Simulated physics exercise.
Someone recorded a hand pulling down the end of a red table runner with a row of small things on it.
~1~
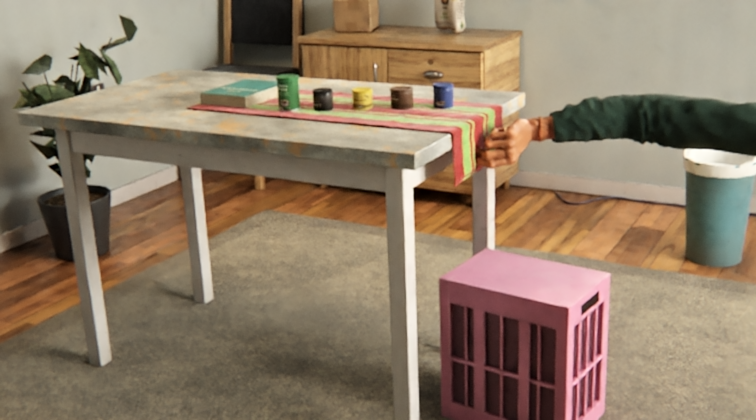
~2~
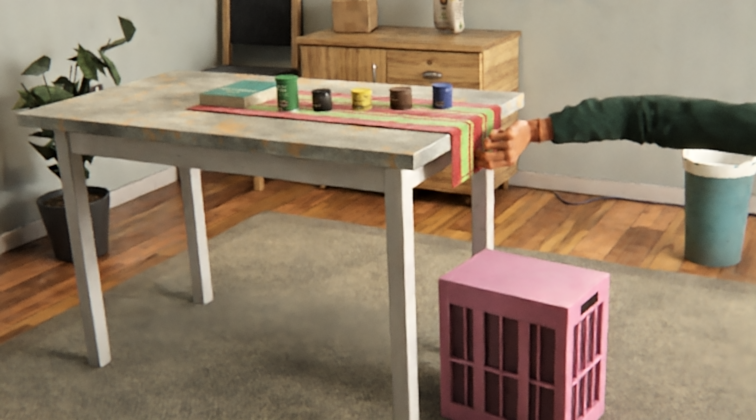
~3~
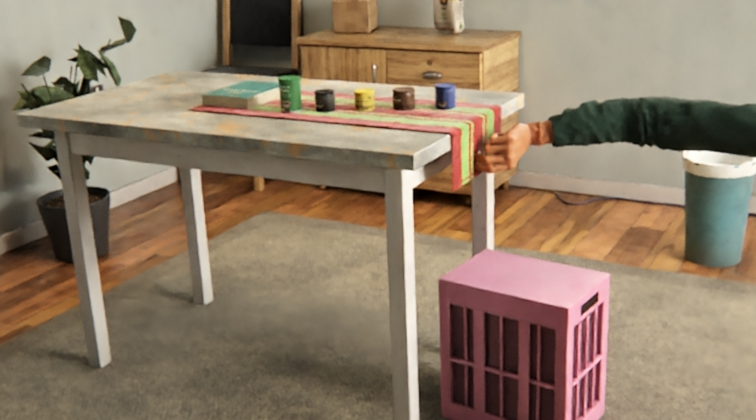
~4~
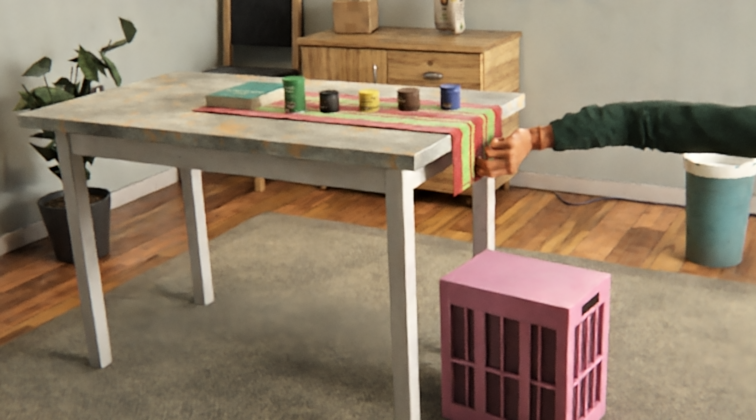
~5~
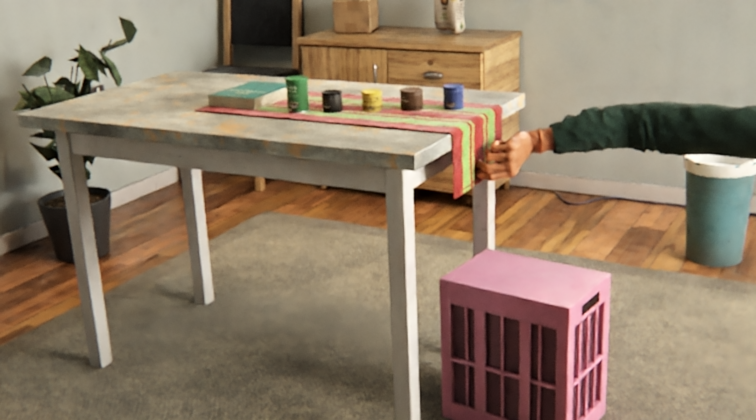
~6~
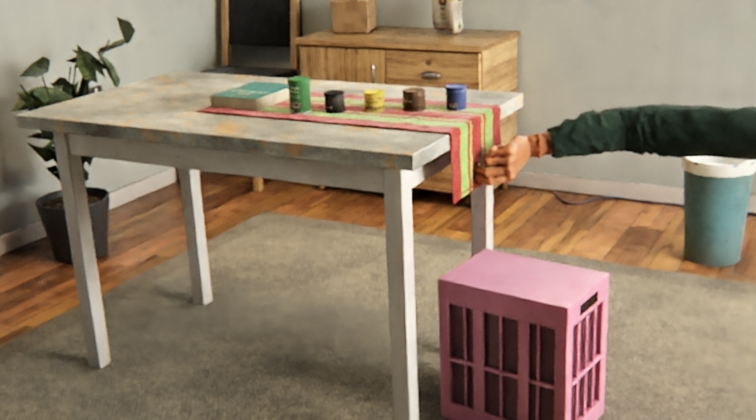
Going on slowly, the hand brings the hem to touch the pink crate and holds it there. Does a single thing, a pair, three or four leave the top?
A pair.
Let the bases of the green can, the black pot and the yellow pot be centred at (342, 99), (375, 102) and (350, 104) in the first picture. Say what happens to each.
Green can kept, black pot kept, yellow pot kept.
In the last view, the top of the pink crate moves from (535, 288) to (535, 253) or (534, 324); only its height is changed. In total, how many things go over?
1 and 3.
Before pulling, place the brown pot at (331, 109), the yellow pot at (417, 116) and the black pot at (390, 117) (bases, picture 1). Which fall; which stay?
Here's what happens: The brown pot remains aboard, the yellow pot leaves its perch, the black pot leaves its perch.
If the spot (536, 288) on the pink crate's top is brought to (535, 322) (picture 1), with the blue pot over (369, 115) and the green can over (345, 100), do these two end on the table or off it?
Observed: Blue pot departs; green can remains seated.
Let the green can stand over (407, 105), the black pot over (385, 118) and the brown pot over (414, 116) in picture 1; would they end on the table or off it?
The green can is off the top, the black pot is off the top and the brown pot is off the top.
Soon after, hem near (480, 236); blue pot gone.
Then, hem on the crate; blue pot and brown pot gone.
At rest, hem on the crate; blue pot and brown pot gone. The table loses two.
